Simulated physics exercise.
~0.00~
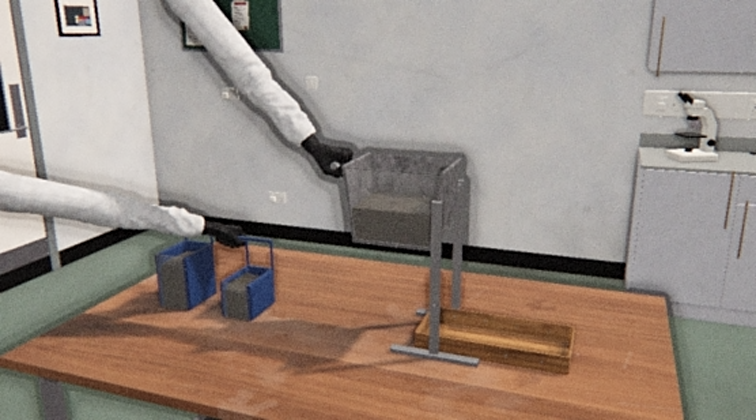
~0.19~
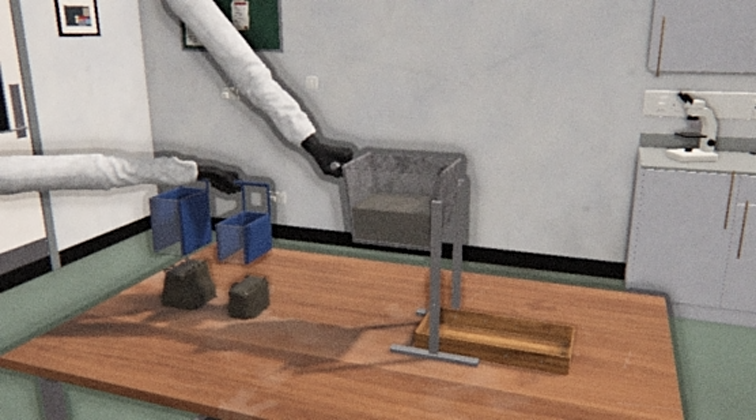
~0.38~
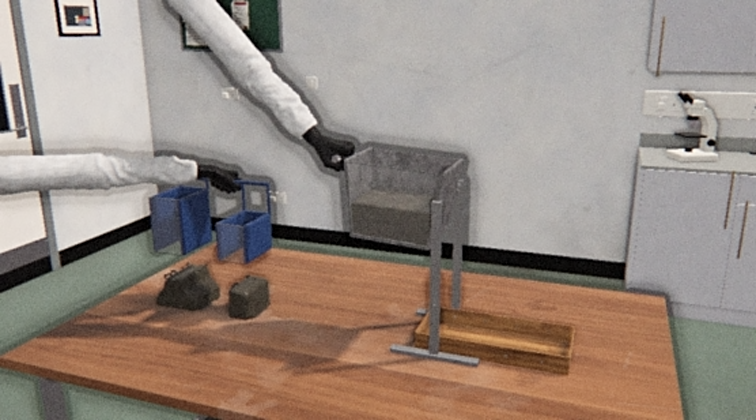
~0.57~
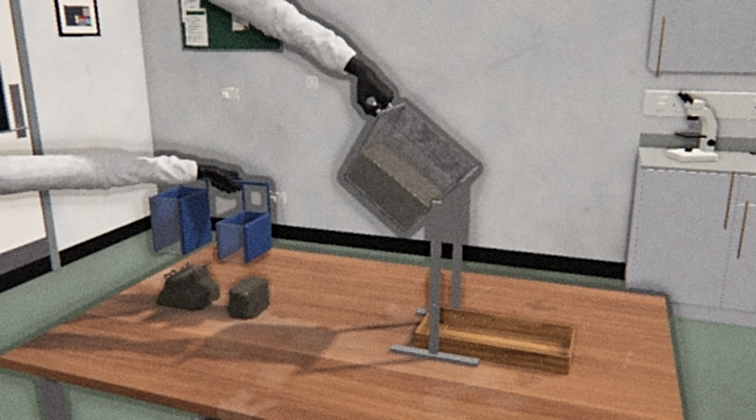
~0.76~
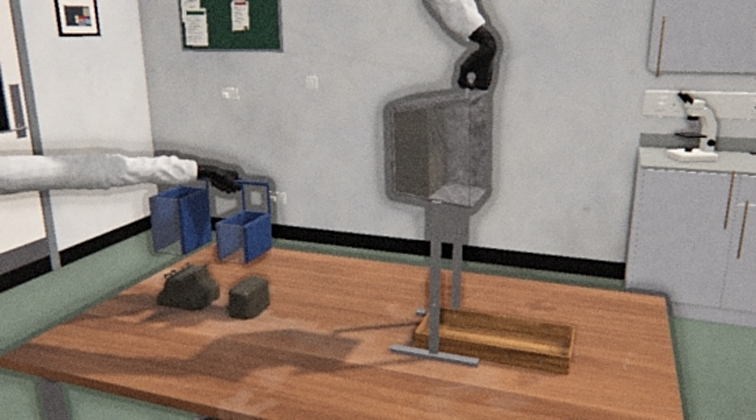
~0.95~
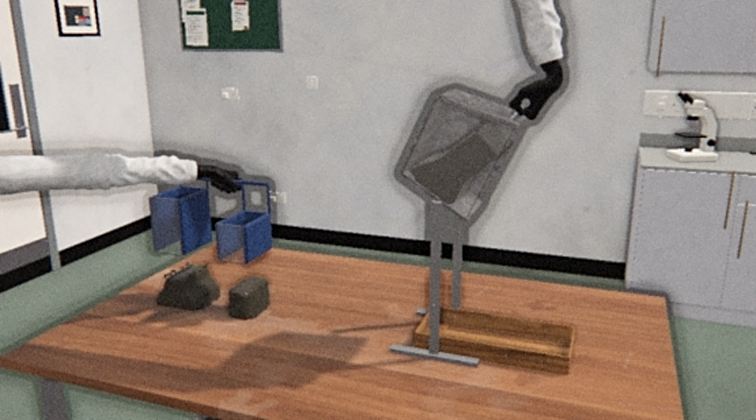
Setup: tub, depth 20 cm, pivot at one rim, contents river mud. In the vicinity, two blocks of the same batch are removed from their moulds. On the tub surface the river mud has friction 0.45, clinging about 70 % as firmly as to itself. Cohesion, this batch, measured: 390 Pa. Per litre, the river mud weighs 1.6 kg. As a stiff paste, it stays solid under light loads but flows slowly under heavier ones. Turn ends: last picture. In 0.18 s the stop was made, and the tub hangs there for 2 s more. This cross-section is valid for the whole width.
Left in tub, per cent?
0 %.
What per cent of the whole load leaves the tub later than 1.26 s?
Roughly 0 per cent of the load.
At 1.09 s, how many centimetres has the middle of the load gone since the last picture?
Some 17 cm.
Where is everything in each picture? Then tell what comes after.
In the first frame, handle-side rim at (345, 167), tilt 0 degrees; top of the river mud at (422, 214); blocks stand 15 cm, 9.4 cm (left to right).
In the second frame, handle-side rim at (345, 167), tilt 0 degrees; top of the river mud at (422, 214); blocks stand 12 cm, 9.2 cm (left to right).
In the third frame, handle-side rim at (347, 161), tilt 3 degrees; top of the river mud at (355, 203); blocks stand 10 cm, 9.0 cm (left to right).
In the fourth frame, handle-side rim at (382, 114), tilt 38 degrees; top of the river mud at (364, 154); blocks stand 10 cm, 9.0 cm (left to right).
In the fifth frame, handle-side rim at (471, 102), tilt 88 degrees; top of the river mud at (421, 109); blocks stand 10 cm, 9.0 cm (left to right).
In the sixth frame, handle-side rim at (516, 128), tilt 115 degrees; top of the river mud at (477, 134); blocks stand 10 cm, 9.0 cm (left to right).
After 1.09 s, the tub is at 115 degrees and holds 30 %.
After 1.26 s, the tub is at 115 degrees and holds 0 %.
After 1.43 s, the tub is at 115 degrees and holds 0 %.
After 1.60 s, the tub is at 115 degrees and holds 0 %.
After 2.95 s, at the end, the tub is at 115 degrees and holds 0 %.
